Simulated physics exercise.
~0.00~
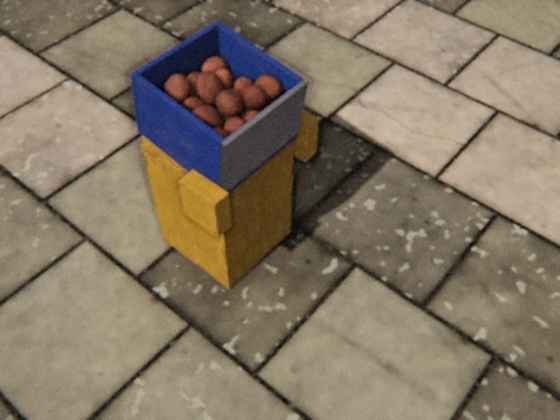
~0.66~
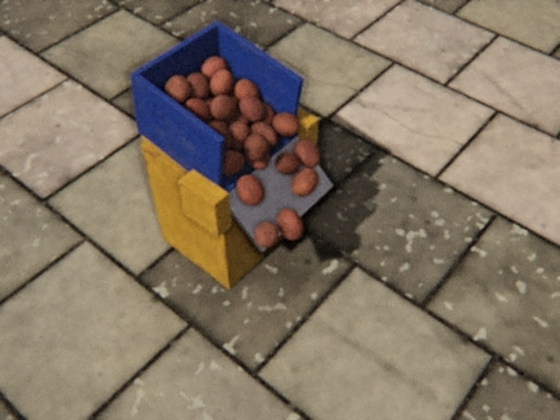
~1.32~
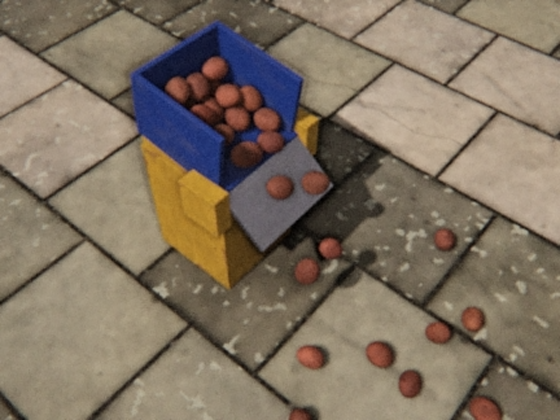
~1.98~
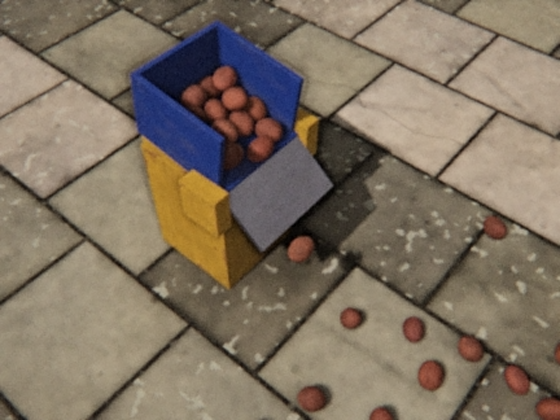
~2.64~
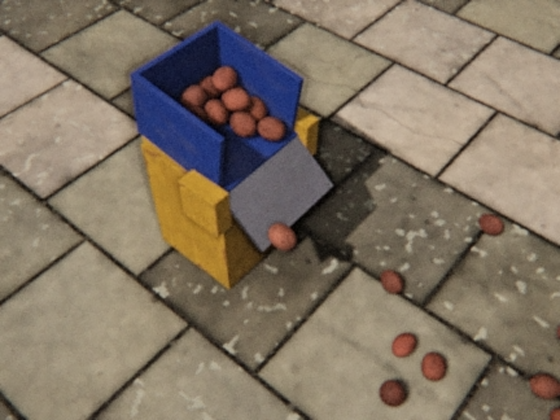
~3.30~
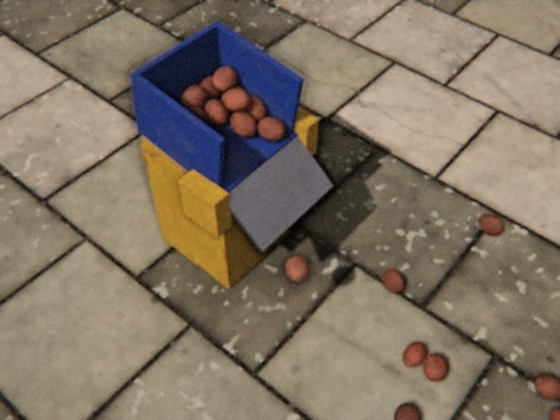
The clip opens on a blue hopper full of round, reddish potatoes, standing on a yellow base over stone paving, its grey front flap closed. The flap swings down, and several potatoes tumble over it towards the lower right. More follow, dropping to the ground and rolling away across the slabs, some passing out of view. The flow thins until a last potato slides off the hanging flap and lands near the base. At the end, a small heap rests at the back of the open hopper, while over half of the potatoes have left it.
